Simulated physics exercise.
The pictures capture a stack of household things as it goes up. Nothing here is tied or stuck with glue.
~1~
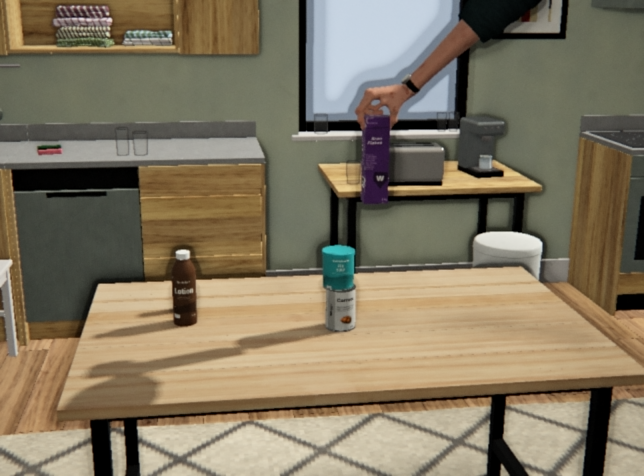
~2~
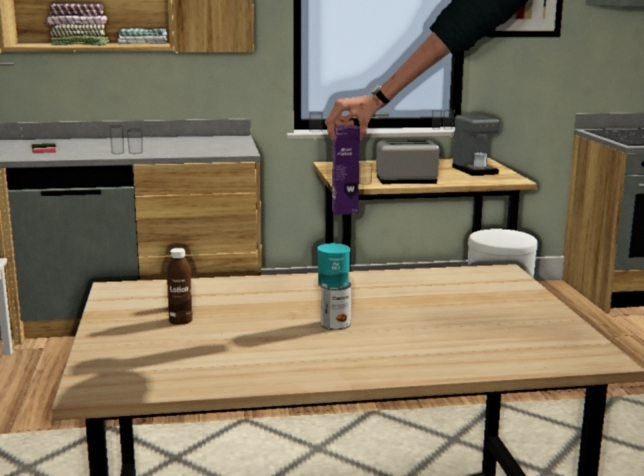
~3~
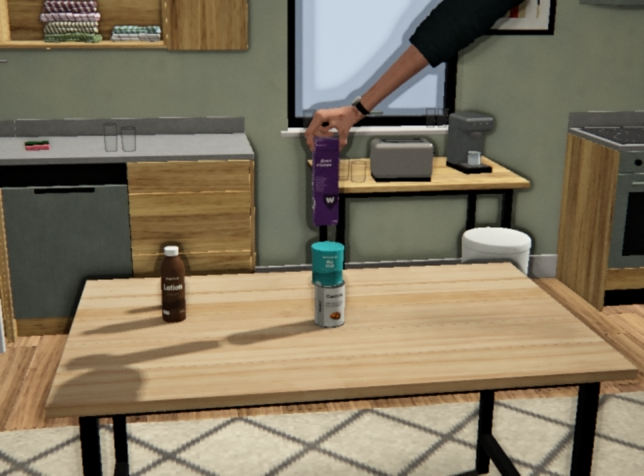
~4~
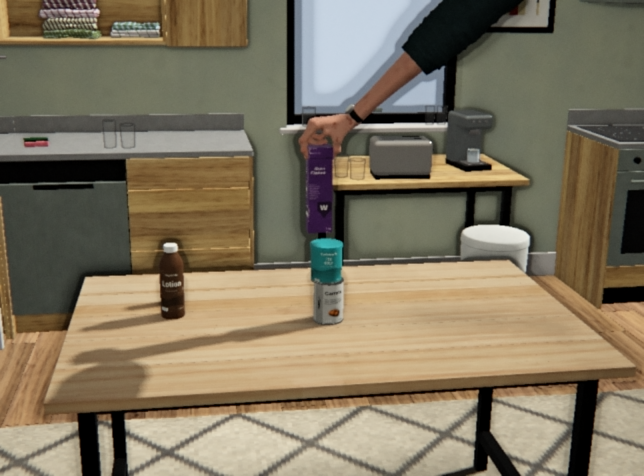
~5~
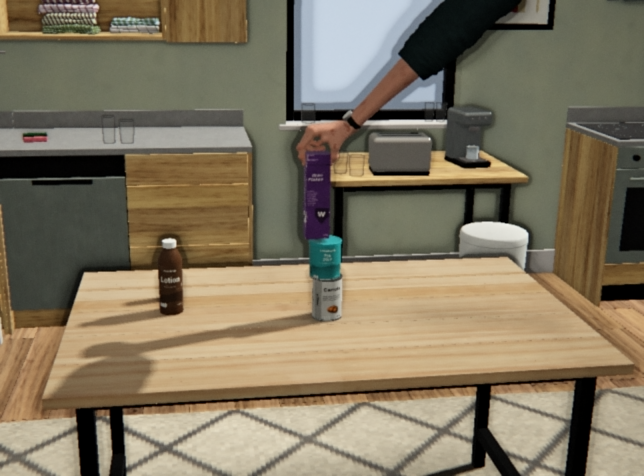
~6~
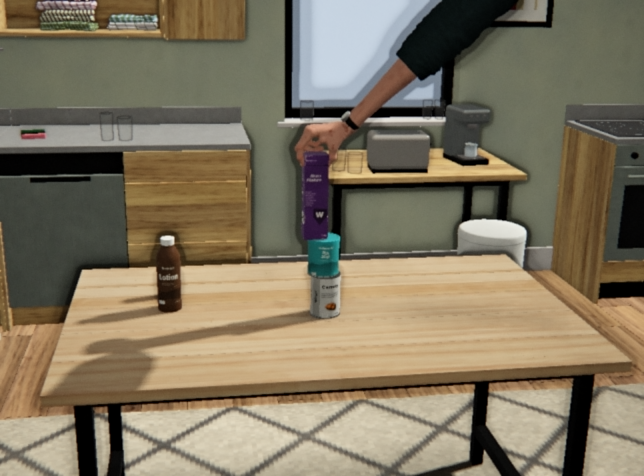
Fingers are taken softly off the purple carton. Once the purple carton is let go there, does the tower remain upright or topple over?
Firm.
Then, 0.50 s past the last view, nothing moves.
Then, 1.30 s past the last view, purple carton resting near (315, 196).
Finally, all 5 still in place. Final places as the last picture's camera would see them, purple carton near (314, 196). The pile stays up.
